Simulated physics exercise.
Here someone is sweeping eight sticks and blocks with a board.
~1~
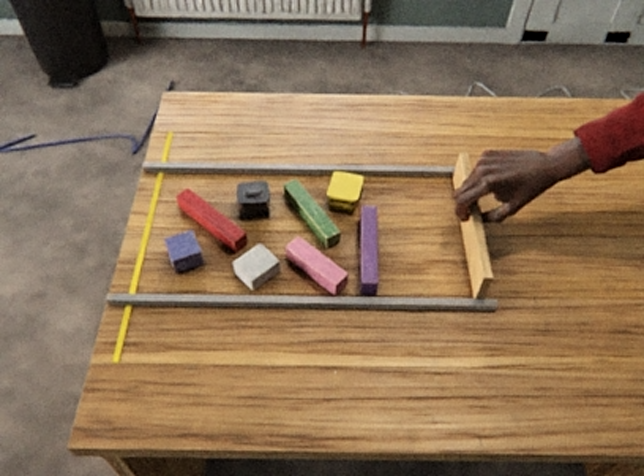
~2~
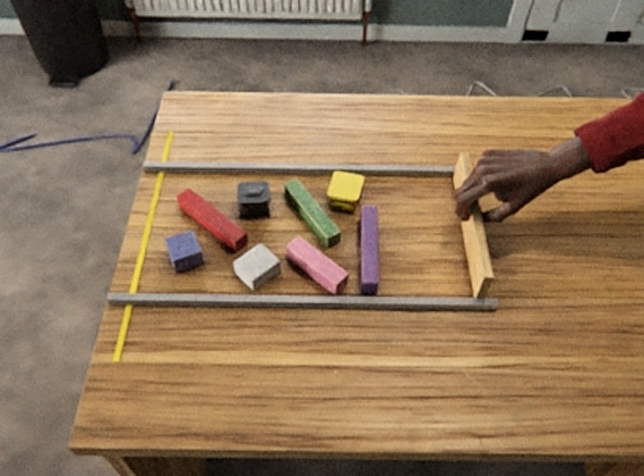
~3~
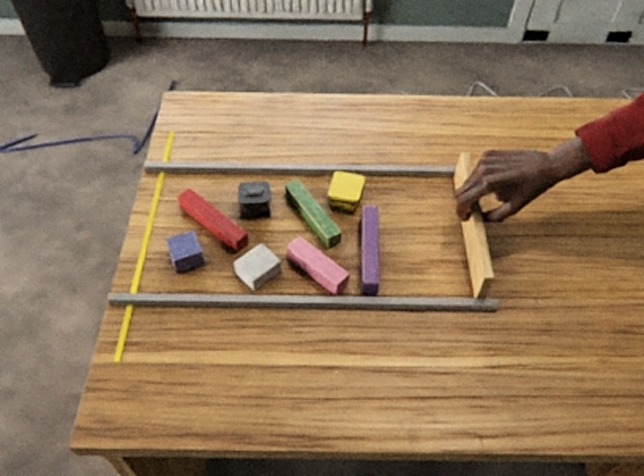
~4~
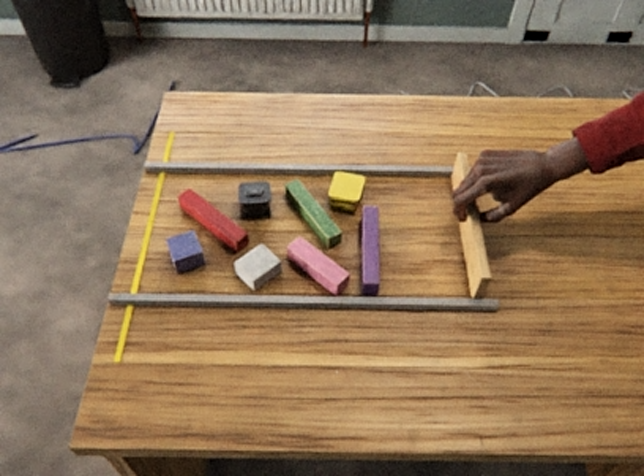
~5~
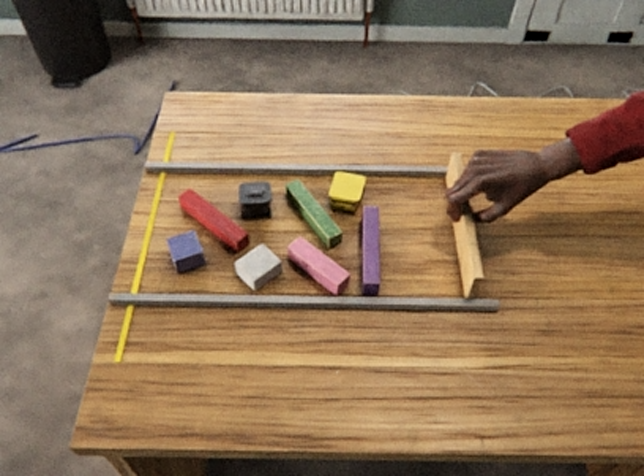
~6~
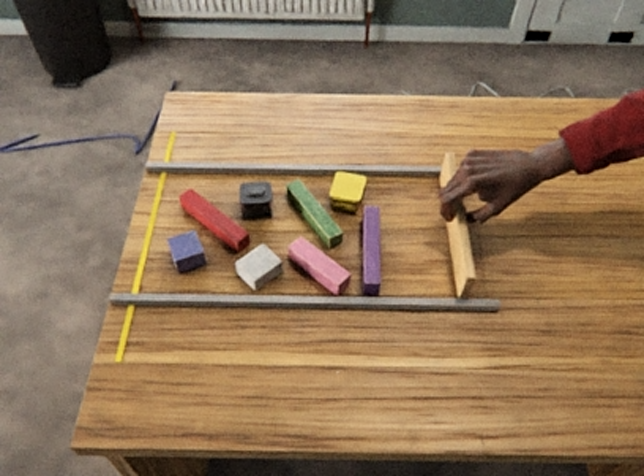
The video shows a hand in a red sleeve holding a wooden board upright between two grey rails on a table, then sliding it slightly left, while the eight coloured sticks and blocks between it and a yellow tape stay still.
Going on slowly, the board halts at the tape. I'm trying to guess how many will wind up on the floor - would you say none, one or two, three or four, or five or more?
I would say five or more.
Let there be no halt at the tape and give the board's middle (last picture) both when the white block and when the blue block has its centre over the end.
(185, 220) and (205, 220), roughly.
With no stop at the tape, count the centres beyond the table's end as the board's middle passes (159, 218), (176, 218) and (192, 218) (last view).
6, 4 and 3.
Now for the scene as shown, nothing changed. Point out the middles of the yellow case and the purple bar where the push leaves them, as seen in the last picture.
(142, 190) and (135, 246), roughly.
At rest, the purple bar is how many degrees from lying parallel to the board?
It measures close to 0 degrees.
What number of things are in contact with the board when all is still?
Count: 2.
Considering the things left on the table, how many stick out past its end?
That'd be 1.
Soon after, none off yet; blue block at rest near (187, 252); red stick at rest near (214, 220); black case at rest near (256, 200).
After that, none off yet; blue block displaced about its own width near (168, 252); red stick displaced a little near (165, 218); black case displaced well along near (189, 201).
In the end, the number that fall off is five or more; gone, pink bar, green bar, white block, black case, red stick and blue block.
